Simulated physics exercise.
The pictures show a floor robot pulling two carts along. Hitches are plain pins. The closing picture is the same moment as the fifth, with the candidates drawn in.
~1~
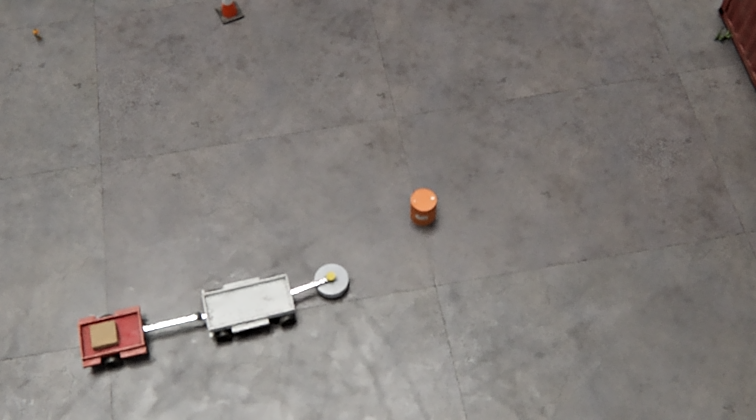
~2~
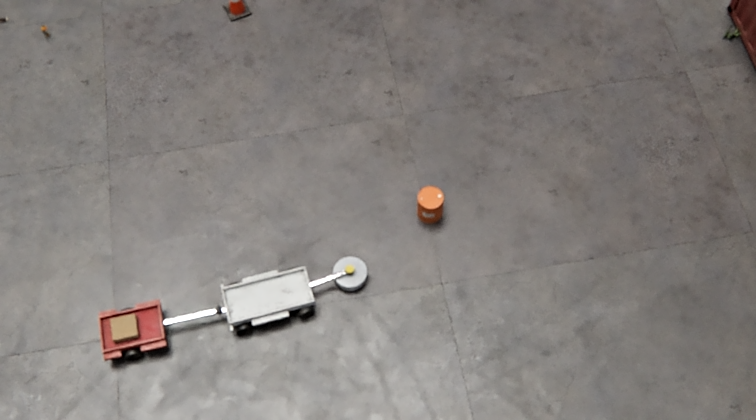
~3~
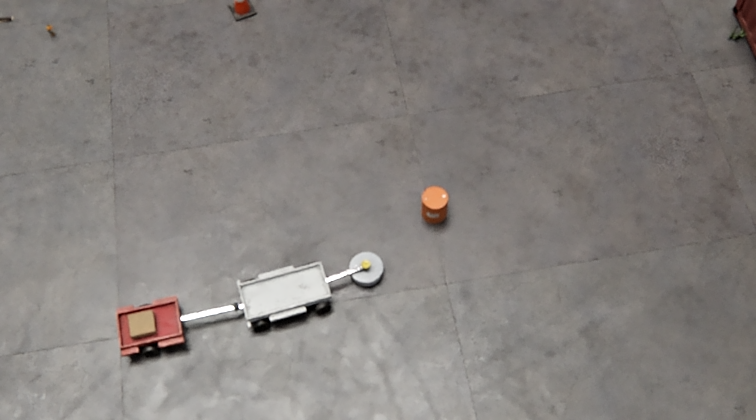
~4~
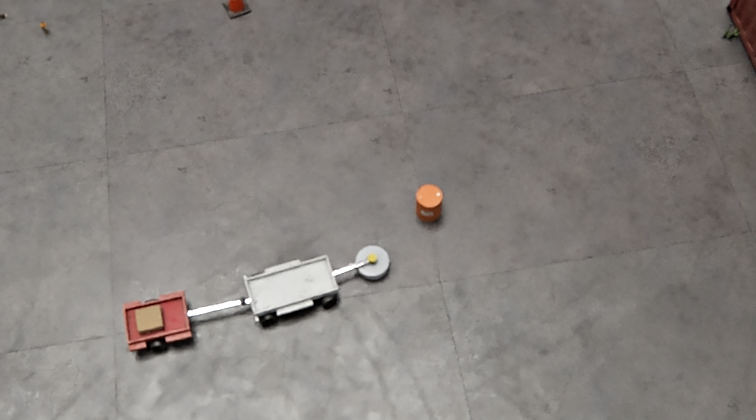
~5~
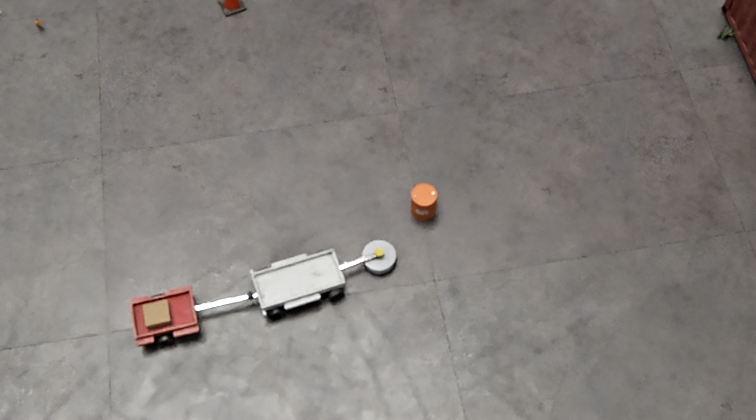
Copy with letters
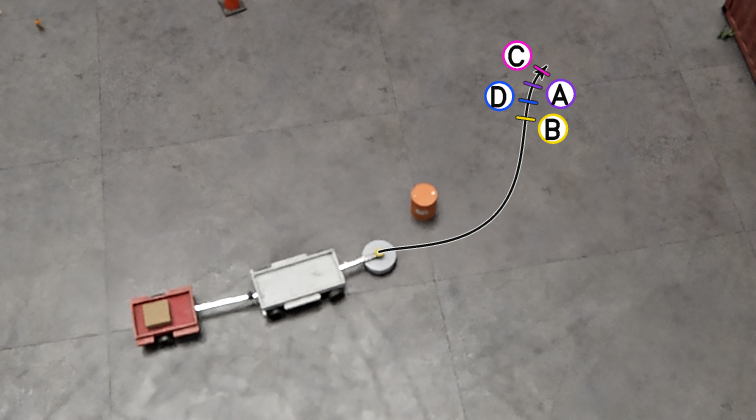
A small round gray robot pulled a white cart and a red cart carrying a little block across a gray floor, moving right and slightly upward, drawing closer to an orange keg.
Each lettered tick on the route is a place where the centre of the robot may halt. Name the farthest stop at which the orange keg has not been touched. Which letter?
It can go as far as B.
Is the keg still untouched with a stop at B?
Yes.
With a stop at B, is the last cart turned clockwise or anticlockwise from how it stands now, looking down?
For that mark, anticlockwise.
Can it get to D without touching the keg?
For that mark, no.
On the marked copy, A at (533, 85); B at (526, 119); C at (542, 71); D at (528, 102); the route from (379, 252) via (513, 185) to (547, 66).
Taking B. A third of the way, robot (465, 239), last cart (254, 291).
Two thirds of the way, robot (515, 183), last cart (334, 270).
When it is over, robot (525, 123), last cart (397, 247); nothing has been touched.
As for the rest, A is too far, the keg has been hit; C is too far, the keg has been hit; D is too far, the keg has been hit.
